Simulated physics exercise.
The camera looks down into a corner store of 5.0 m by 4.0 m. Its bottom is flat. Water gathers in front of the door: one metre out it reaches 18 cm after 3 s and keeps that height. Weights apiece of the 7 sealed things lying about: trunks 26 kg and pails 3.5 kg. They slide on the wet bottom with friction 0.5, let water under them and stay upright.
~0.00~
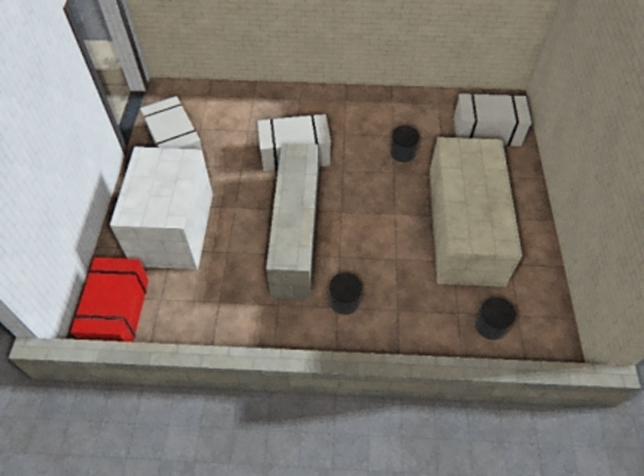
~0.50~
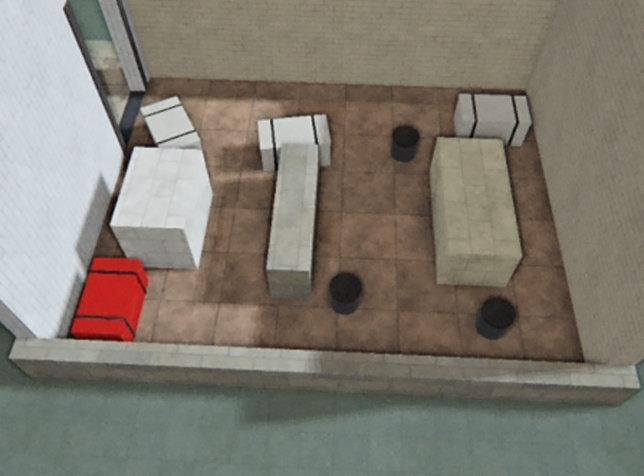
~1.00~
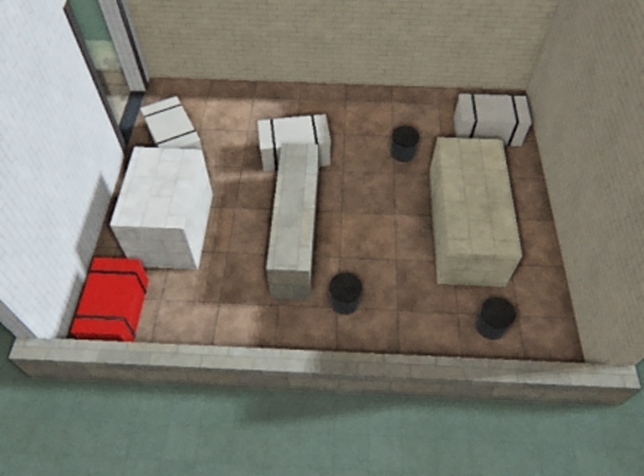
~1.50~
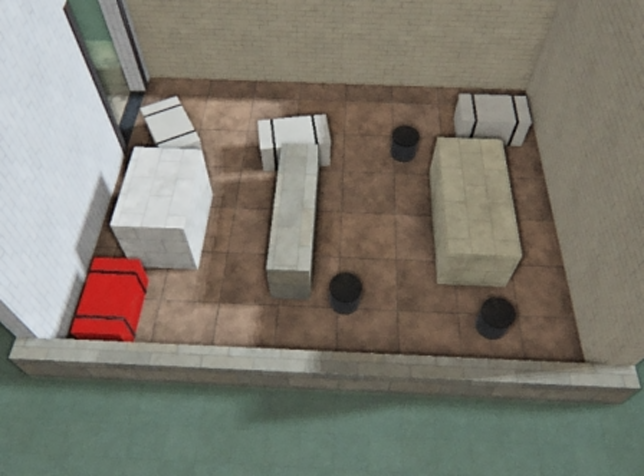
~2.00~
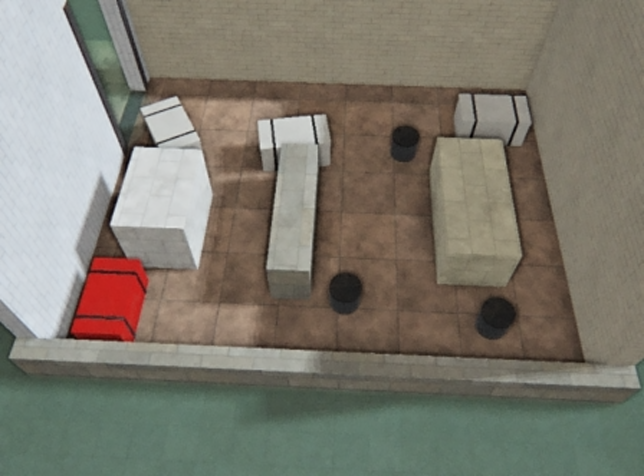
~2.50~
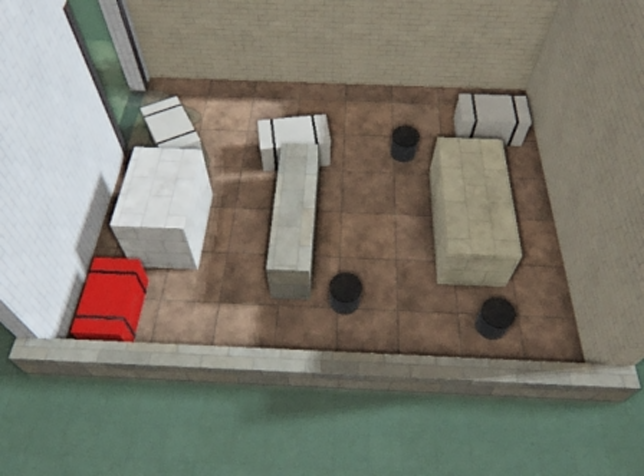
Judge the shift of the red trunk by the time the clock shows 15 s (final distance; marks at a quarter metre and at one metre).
Red trunk stays put.
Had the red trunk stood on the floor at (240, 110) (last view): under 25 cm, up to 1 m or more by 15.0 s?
It gets carried off.
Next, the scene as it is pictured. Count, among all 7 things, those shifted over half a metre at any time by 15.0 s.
I count 5.
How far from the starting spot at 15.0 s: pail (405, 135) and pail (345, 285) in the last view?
In that order: 120 cm, 100 cm.
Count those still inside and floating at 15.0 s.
4 of them.
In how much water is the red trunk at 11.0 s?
About 5 cm.
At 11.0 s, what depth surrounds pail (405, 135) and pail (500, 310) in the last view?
About 3 and 3 cm.
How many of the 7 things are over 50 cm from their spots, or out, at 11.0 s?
3 of them.
After 3.5 s the red trunk is near (107, 295), 0.0 m from its start, aground; 0 afloat.
After 6.8 s the red trunk is near (107, 295), 0.0 m from its start, aground; 0 afloat.
After 11.0 s the red trunk is near (107, 295), 0.0 m from its start, aground; 0 afloat.
After 15.0 s the red trunk is near (105, 295), 0.0 m from its start, afloat; 4 afloat.
